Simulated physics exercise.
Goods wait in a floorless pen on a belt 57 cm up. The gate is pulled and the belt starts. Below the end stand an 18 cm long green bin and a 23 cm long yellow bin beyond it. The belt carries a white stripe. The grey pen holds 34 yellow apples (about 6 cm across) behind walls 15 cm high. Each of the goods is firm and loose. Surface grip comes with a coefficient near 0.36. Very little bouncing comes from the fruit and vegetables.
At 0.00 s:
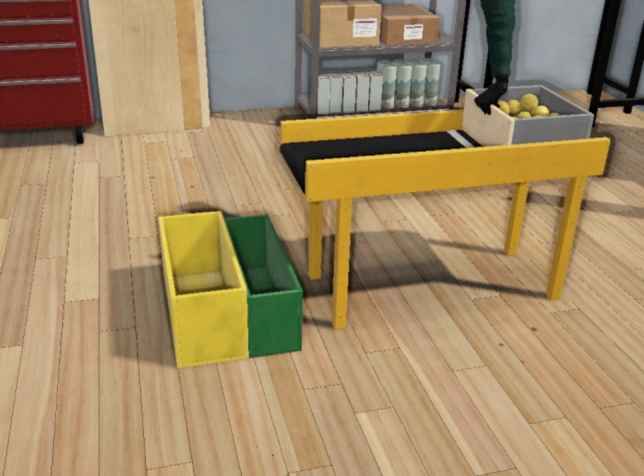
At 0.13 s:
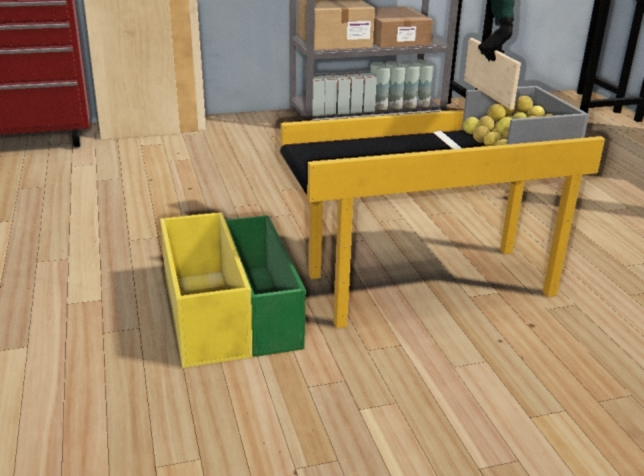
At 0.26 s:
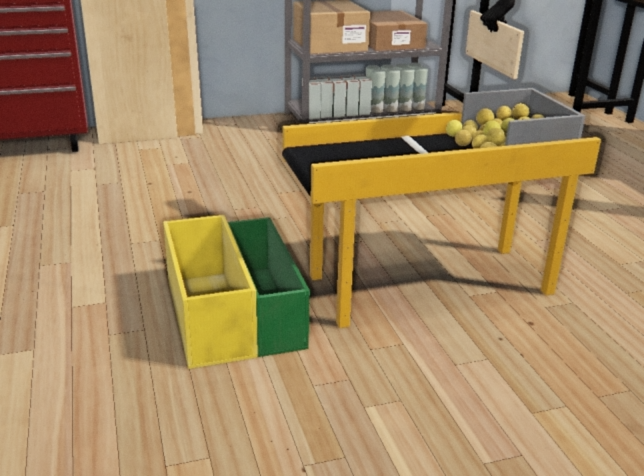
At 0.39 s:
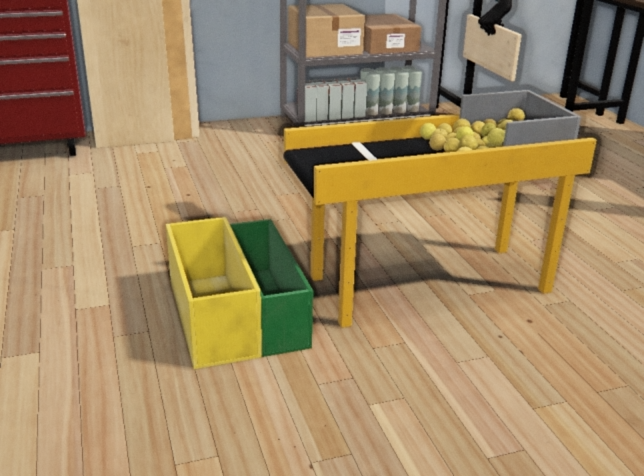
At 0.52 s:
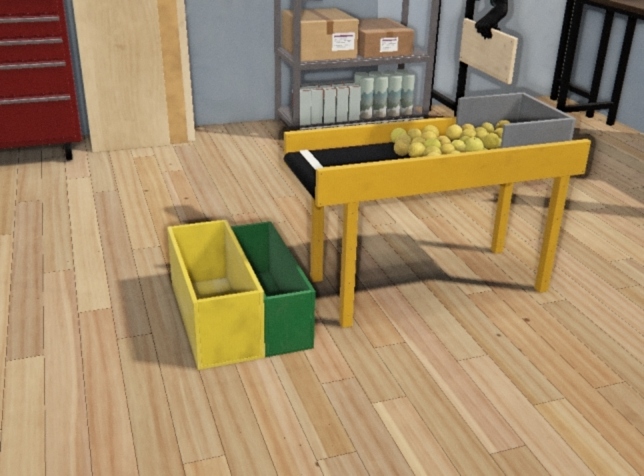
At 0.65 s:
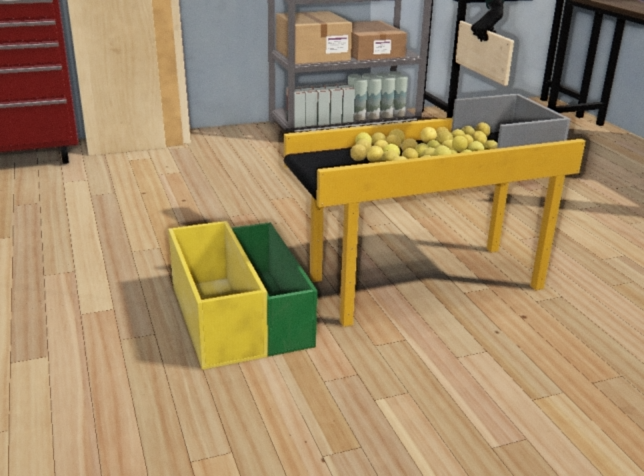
In a workshop with a pale plank floor, seen from above and to one side by a gently drifting camera, a yellow-framed table with a black belt stands before grey shelves of boxes. A grey pen of yellow apples sits at its right end, with yellow and green bins on the floor at left. A dark gripper lifts a wooden panel from the pen, and the white-striped belt carries the apples leftward in a spreading heap.
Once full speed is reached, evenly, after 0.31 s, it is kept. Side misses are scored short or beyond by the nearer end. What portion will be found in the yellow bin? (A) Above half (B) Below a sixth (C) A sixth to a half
A.
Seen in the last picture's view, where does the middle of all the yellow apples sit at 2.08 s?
Roughly at pixel (210, 308).
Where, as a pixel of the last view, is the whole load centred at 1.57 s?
The centre sits near (217, 299).
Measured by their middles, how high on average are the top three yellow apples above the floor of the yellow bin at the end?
About 14 cm.
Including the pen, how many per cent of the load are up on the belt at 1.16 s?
It works out to around 40 percent.
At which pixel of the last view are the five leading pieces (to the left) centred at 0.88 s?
Somewhere near pixel (293, 160) of the last view.
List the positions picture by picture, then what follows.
In the first frame (we follow the rim corner now nearest the camera), grey pen at (514, 120); yellow bin at (176, 297); belt has run 0 cm; nothing out yet.
Grey pen at (511, 120); belt has run 4 cm, in the second frame.
Grey pen at (510, 121); belt has run 17 cm; 5 out, the lowest apple at (469, 133), in the third frame.
Grey pen at (508, 123); belt has run 37 cm; 13 out, the lowest apple at (453, 141), in the fourth frame.
Grey pen at (504, 125); belt has run 57 cm; 22 out, the lowest apple at (419, 145), in the fifth frame.
Grey pen at (501, 125); yellow bin at (201, 301); belt has run 78 cm; 29 out, the lowest apple at (381, 148), in the sixth frame.
After 0.88 s, 31 on the belt and 3 in the air.
After 1.16 s, 6 in the yellow bin, 13 on the belt and 15 in the air.
After 1.57 s, 24 in the yellow bin, 4 on the belt and 6 in the air.
Final count (at 2.08 s), 34 in the yellow bin. Asked share, 34 of 34, 100 per cent.
